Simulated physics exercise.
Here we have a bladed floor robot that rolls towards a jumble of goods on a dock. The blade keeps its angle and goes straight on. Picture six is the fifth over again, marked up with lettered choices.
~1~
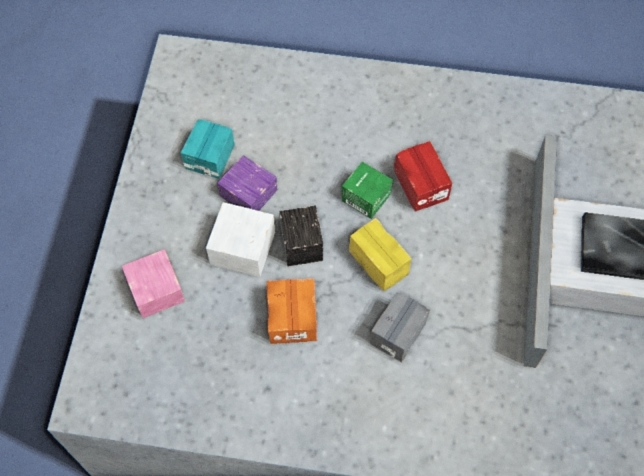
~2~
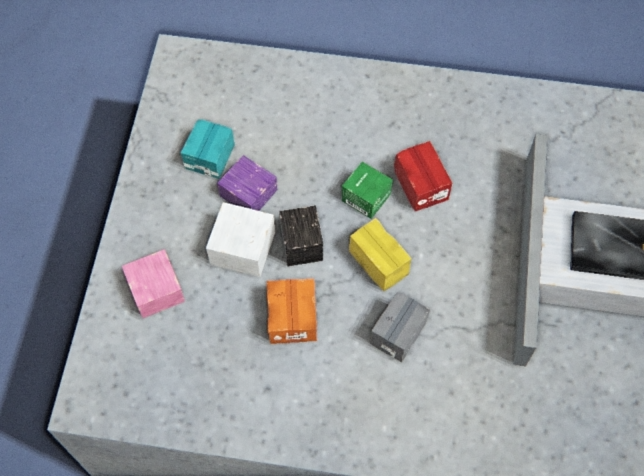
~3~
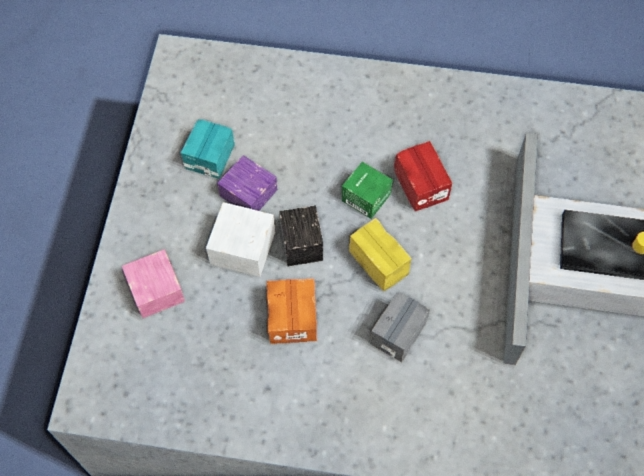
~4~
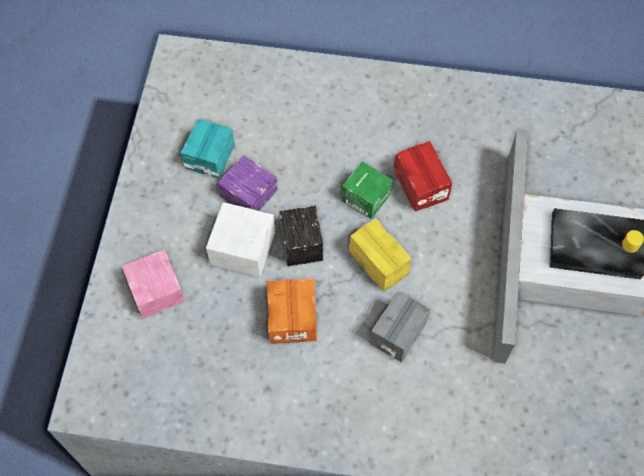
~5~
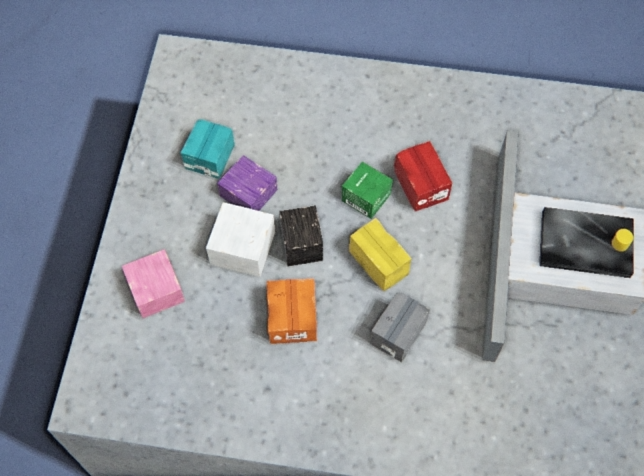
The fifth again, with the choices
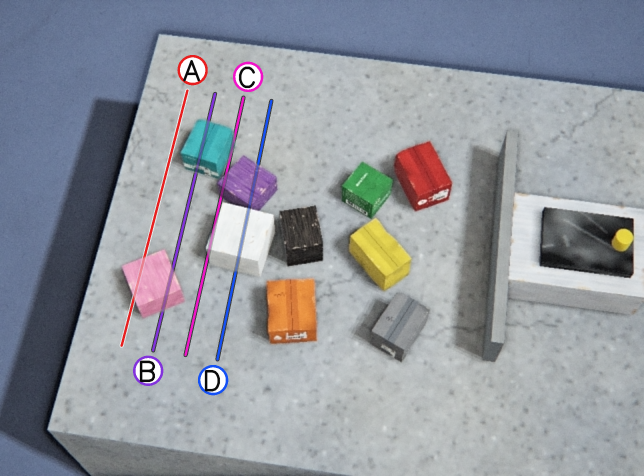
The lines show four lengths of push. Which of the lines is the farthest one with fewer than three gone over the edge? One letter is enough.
Up to line B.
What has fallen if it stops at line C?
It is the pink crate.
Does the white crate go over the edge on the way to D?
No.
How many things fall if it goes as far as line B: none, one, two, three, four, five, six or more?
In all, two.
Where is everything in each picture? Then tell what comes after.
Orange parcel (292, 311); purple crate (248, 186); red parcel (423, 176), in the first picture.
Robot (611, 244); black crate (301, 236), in the second picture.
Robot (601, 243); white crate (242, 240), in the third picture.
Robot (590, 242); pink crate (154, 284), in the fourth picture.
Robot (580, 240); green box (367, 190); orange parcel (292, 311); purple crate (248, 186), in the fifth picture.
On the copy, A at (157, 210); B at (186, 213); C at (217, 217); D at (246, 221).
On B. First, robot (463, 225); grey parcel (350, 322); red parcel (371, 165).
Then, robot (345, 210); pink crate (139, 284); turquoise parcel (189, 134).
Finally, robot (256, 198); white crate over the edge; pink crate over the edge; two fallen.
By contrast, A drops six; C is within the limit but short; D is within the limit but short.
